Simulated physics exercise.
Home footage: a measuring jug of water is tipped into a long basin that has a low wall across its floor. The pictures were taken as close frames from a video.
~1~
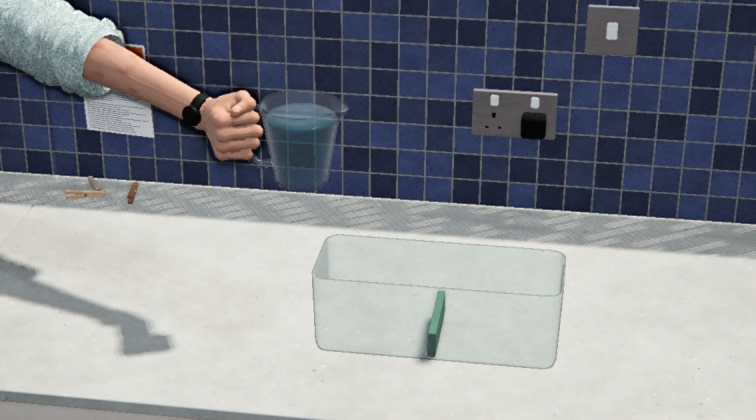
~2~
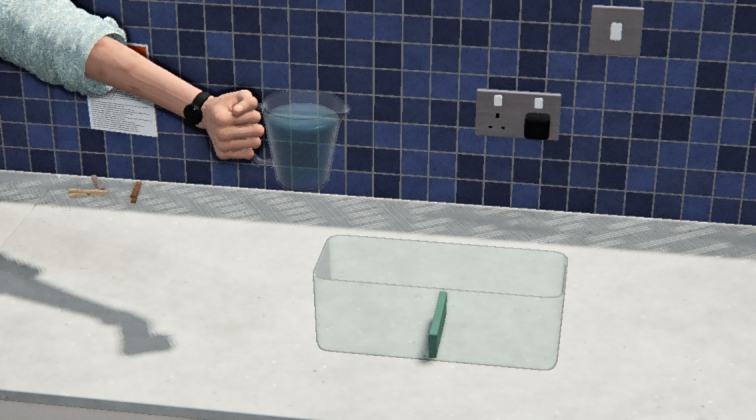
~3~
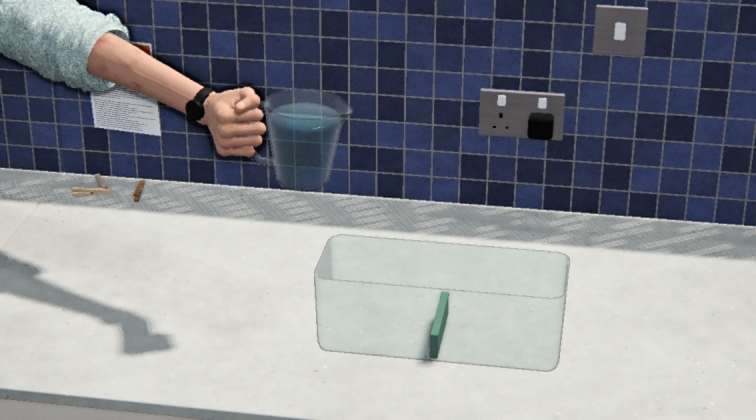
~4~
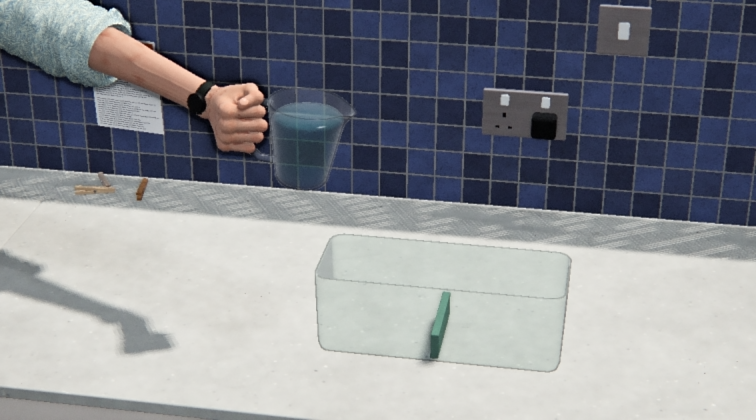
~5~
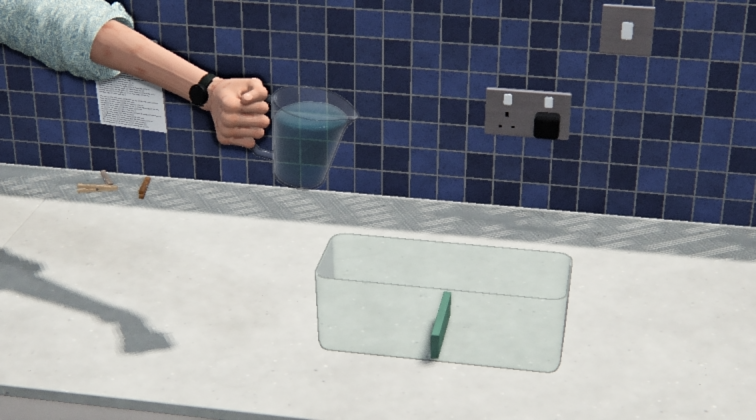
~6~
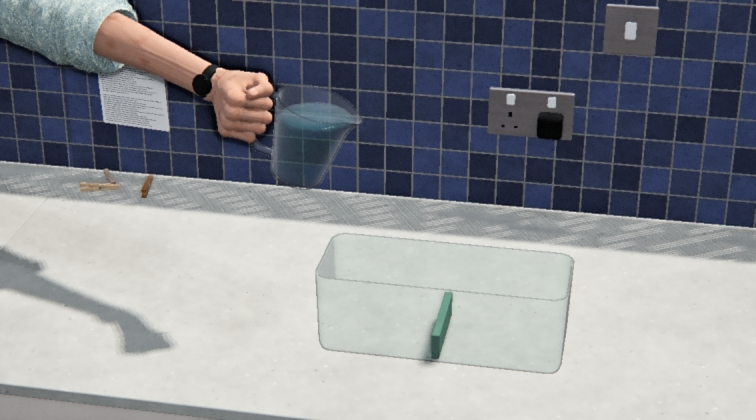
We see a hand holding a clear jug of bluish water above a long, transparent basin with a low green wall across its floor; the hand gradually tilts the jug slightly to the right, while the basin stays still.
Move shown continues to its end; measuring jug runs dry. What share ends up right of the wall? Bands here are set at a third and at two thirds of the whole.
The amount on the right comes to less than a third of the whole.
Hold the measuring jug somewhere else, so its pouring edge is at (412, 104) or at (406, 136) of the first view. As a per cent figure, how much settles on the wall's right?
Roughly 85 per cent, then roughly 75 per cent.
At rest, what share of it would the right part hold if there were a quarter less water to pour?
5 %.
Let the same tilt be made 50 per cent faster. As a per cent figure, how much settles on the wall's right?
About 10 per cent would end up there.
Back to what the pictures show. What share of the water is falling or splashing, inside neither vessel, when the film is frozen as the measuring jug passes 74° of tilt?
It's about 25 per cent.
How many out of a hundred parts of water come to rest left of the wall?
Roughly 90 %.
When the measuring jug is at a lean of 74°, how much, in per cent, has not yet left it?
Roughly 65 %.
A moment on, the measuring jug is tipped part way and 64 per cent is still to pour, 13 is left of the wall and 0 right of it.
Next, the measuring jug is tipped right over and 6 per cent is still to pour, 77 is left of the wall and 2 right of it.
Then the measuring jug is tipped right over and 0 per cent is still to pour, 91 is left of the wall and 6 right of it.
Later the measuring jug is tipped right over and 0 per cent is still to pour, 91 is left of the wall and 6 right of it.
In the end 91 per cent lies left of the wall, 6 right of it and 3 outside.
